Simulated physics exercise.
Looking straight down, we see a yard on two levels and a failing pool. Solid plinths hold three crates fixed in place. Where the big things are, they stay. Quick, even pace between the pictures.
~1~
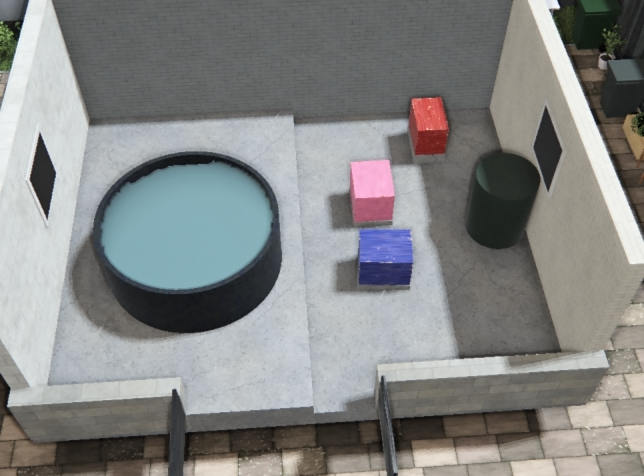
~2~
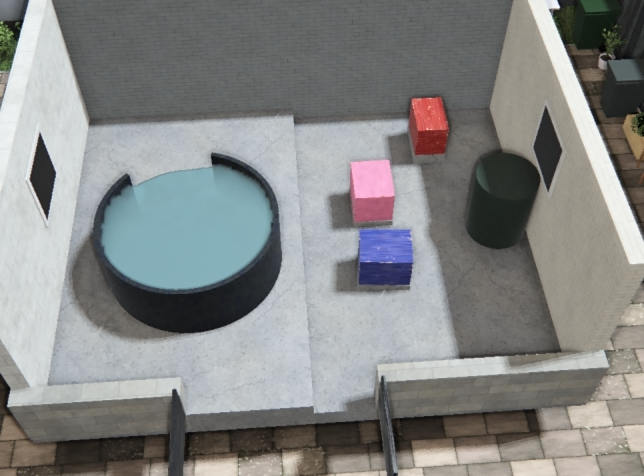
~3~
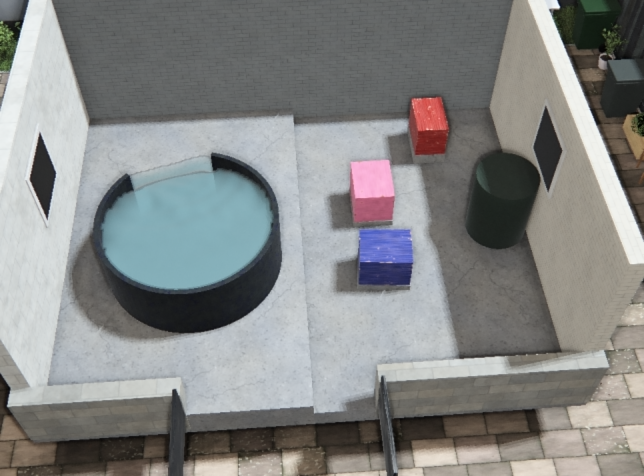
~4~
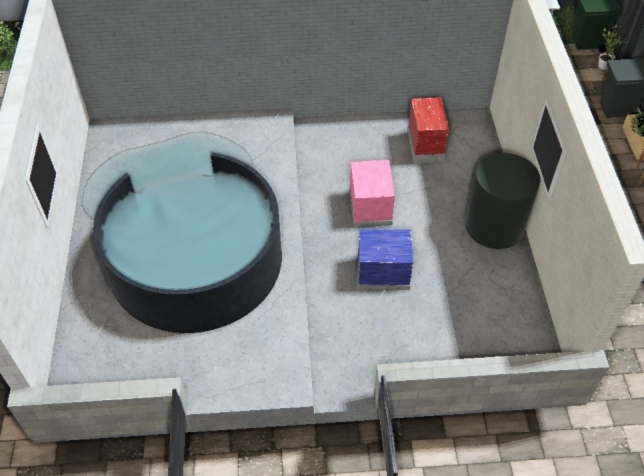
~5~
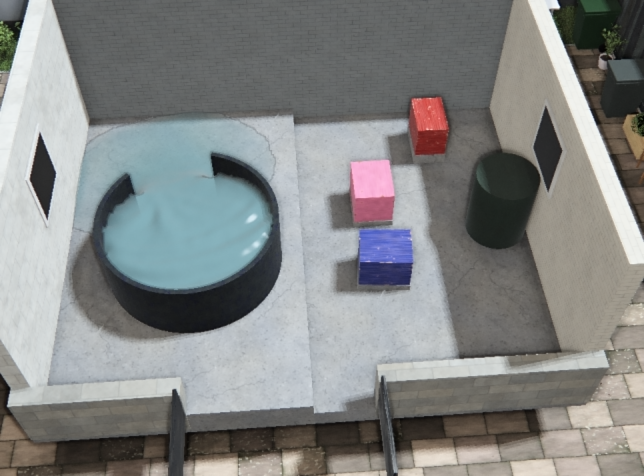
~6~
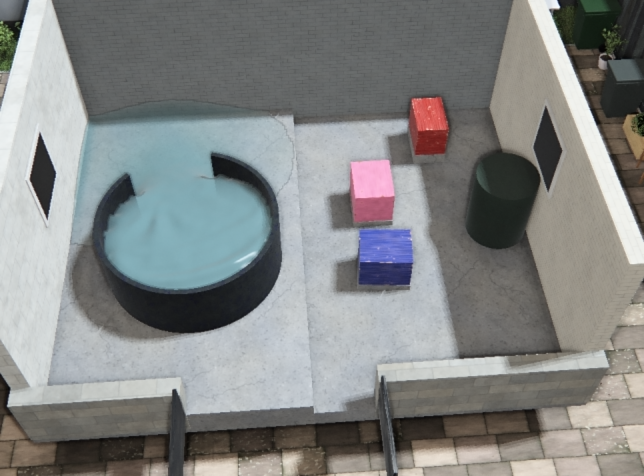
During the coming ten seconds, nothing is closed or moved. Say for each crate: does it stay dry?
One by one: The red crate is not above the water; the blue crate is not above the water; the pink crate is not above the water.
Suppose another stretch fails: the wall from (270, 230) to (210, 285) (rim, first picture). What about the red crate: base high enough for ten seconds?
I'd bet red stays clear.
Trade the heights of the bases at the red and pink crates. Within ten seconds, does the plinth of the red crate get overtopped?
Then: The red one takes water.
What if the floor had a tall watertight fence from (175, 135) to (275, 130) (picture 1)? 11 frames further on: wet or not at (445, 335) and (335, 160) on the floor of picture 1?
In that order: Not flooded, covered.
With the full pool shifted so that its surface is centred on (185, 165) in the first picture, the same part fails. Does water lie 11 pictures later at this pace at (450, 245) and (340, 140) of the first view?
The first spot is not reached and the second is inundated.
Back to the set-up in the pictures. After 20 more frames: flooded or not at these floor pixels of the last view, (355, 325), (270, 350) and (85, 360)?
Point one left clear, point two left clear, point three sodden.
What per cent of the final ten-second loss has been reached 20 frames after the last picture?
Estimated share: Close to 0 %.
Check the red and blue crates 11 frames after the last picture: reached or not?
After that, red crate: Flooded; blue crate: Not flooded.
A moment on, water covers 25 % of the floor; the red crate not reached, the blue crate not reached, the pink crate not reached.
Next, water covers 35 % of the floor; the red crate water round its plinth, the blue crate not reached, the pink crate water round its plinth.
Then, water covers 60 % of the floor; the red crate water round its plinth, the blue crate water round its plinth, the pink crate water round its plinth.
Later, water covers 95 % of the floor; the red crate water round its plinth, the blue crate water round its plinth, the pink crate water round its plinth.
In the end, water covers 95 % of the floor; the red crate was topped, the blue crate was topped, the pink crate was topped.
